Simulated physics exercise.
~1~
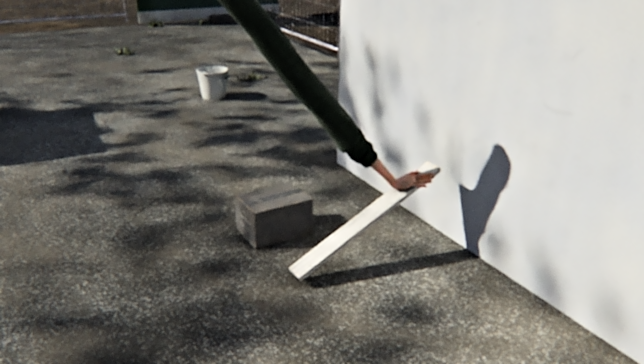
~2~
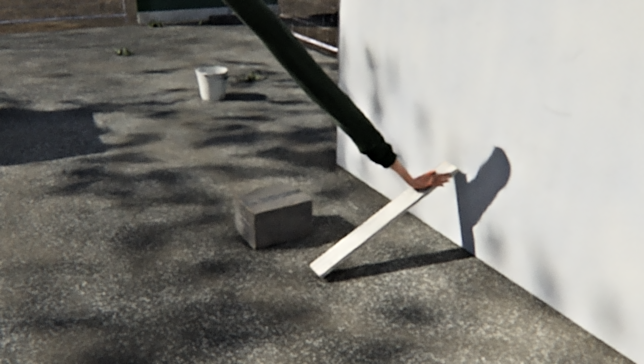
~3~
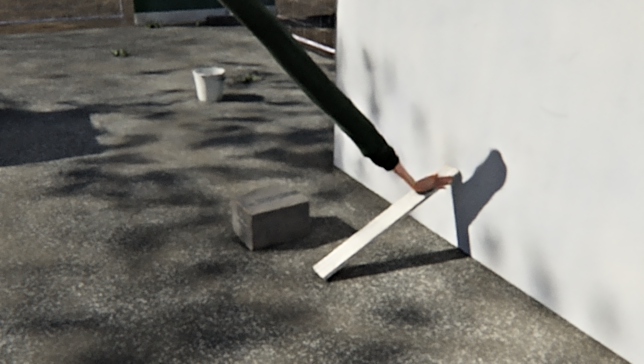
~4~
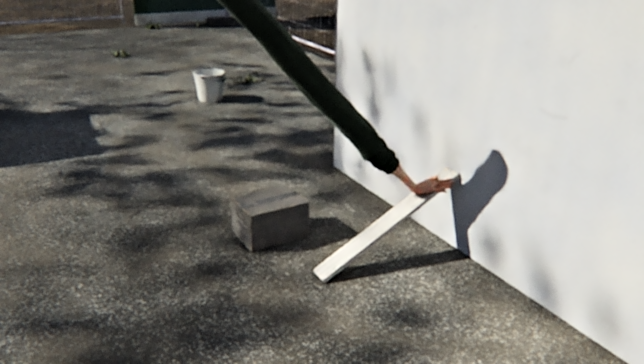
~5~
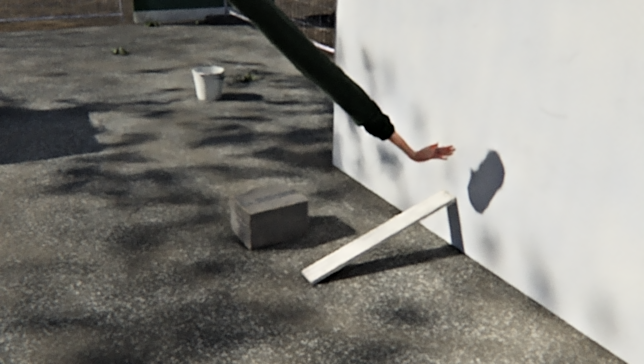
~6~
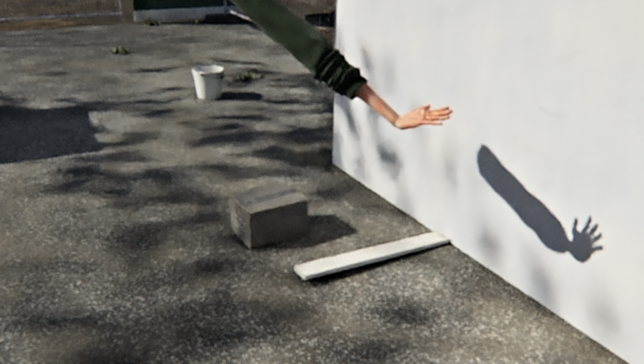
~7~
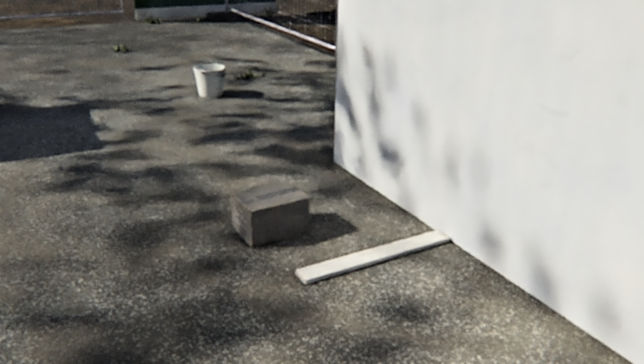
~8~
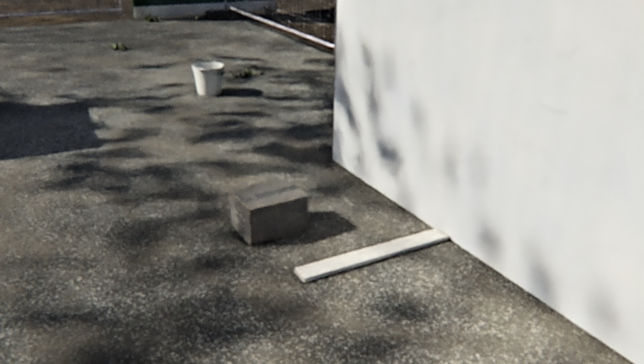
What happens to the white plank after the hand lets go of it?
The plank slides down the wall and ends up lying on the ground with one end near the wall.
